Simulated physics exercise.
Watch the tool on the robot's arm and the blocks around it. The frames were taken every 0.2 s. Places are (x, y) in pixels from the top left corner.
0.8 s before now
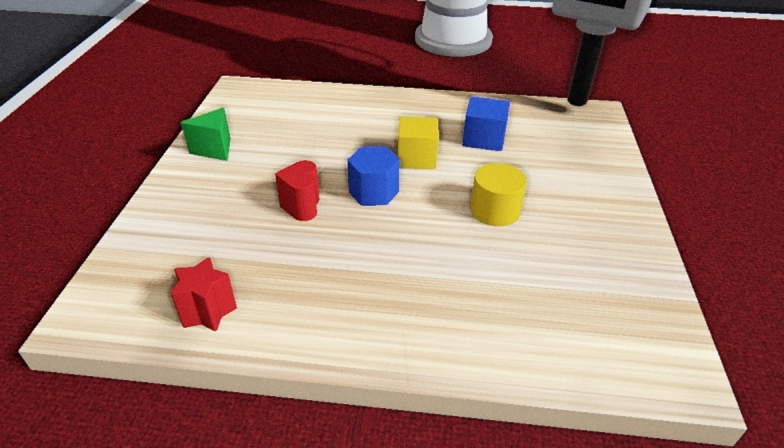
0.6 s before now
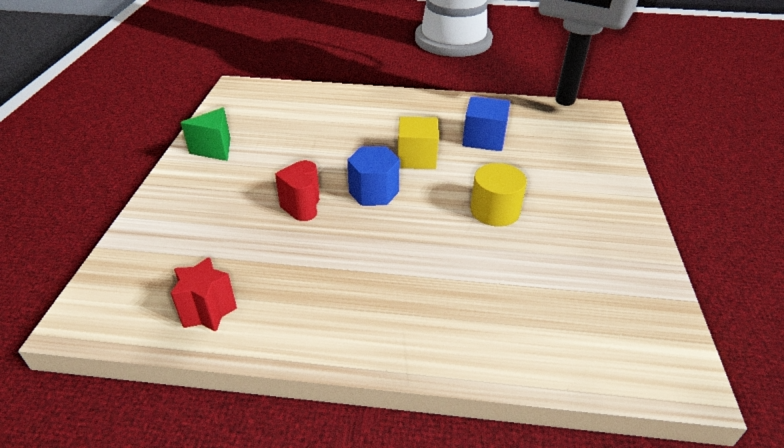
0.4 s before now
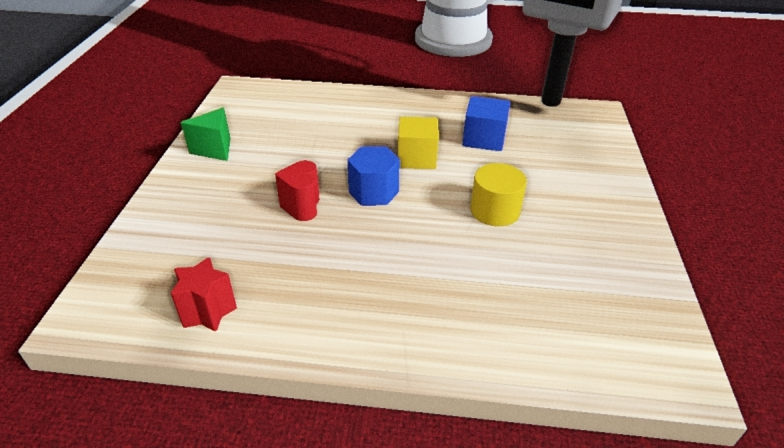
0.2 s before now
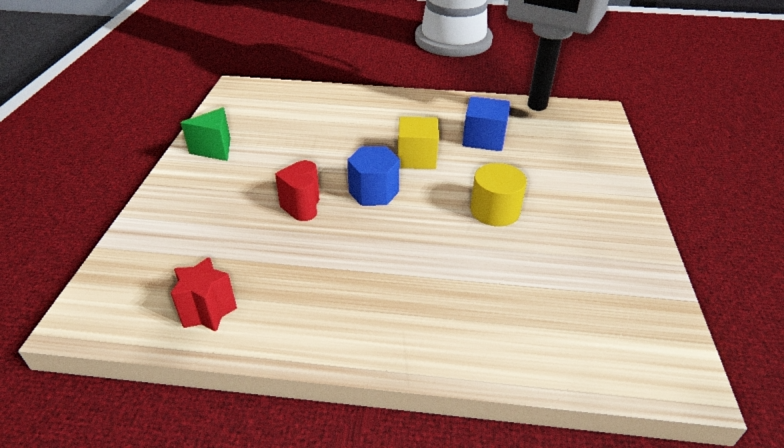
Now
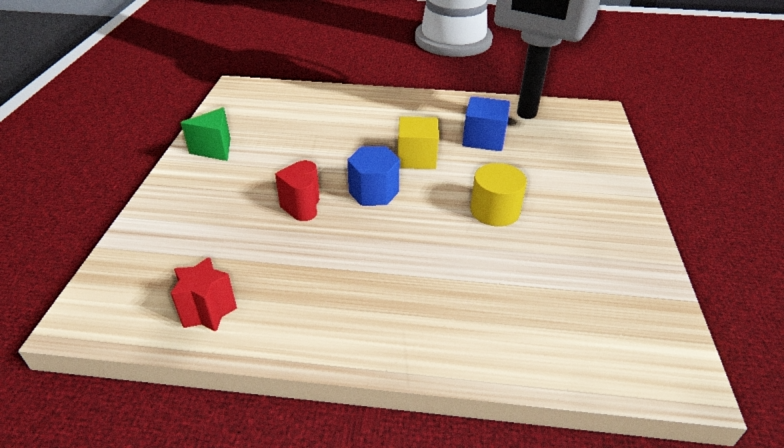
Black-tipped robot arm moving slightly left along the far edge of a wooden board toward a blue cube, blocks staying still.
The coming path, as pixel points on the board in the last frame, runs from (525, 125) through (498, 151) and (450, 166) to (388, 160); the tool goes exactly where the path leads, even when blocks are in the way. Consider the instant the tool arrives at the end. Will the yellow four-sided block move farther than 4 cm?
I believe so.
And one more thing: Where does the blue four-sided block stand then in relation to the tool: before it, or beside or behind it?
The tool should slip past it.
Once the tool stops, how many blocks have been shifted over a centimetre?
I'd put the number at two.
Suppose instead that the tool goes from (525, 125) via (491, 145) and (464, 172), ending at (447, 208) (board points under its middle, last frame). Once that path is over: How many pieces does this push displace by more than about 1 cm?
Looking at the path, I think only one of the blocks ends up more than 1 cm away.
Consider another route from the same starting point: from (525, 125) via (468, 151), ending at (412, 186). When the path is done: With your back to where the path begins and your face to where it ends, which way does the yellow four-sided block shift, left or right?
With start-to-end as forward, it shifts right.
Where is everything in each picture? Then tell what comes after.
In the first picture, lower end of the tool at (577, 103), tops of blocks, blue hexagonal block at (374, 159), yellow four-sided block at (419, 127), blue four-sided block at (488, 108).
In the second picture, tool at (565, 102), blocks as before.
In the third picture, tool at (551, 103), blocks as before.
In the fourth picture, tool at (537, 107), blocks as before.
In the fifth picture, tool at (526, 115), blue hexagonal block at (374, 159), yellow four-sided block at (419, 127), blue four-sided block at (488, 108).
The first path, step by step. One third of the way, tool at (499, 140); blue four-sided block at (474, 109), turned 15° clockwise.
Two thirds of the way, tool at (450, 156); blue four-sided block at (472, 109), turned 20° clockwise.
At the end, tool at (388, 149); blue hexagonal block not moved; yellow four-sided block at (372, 114), turned 60° clockwise; blue four-sided block at (472, 109), turned 20° clockwise.
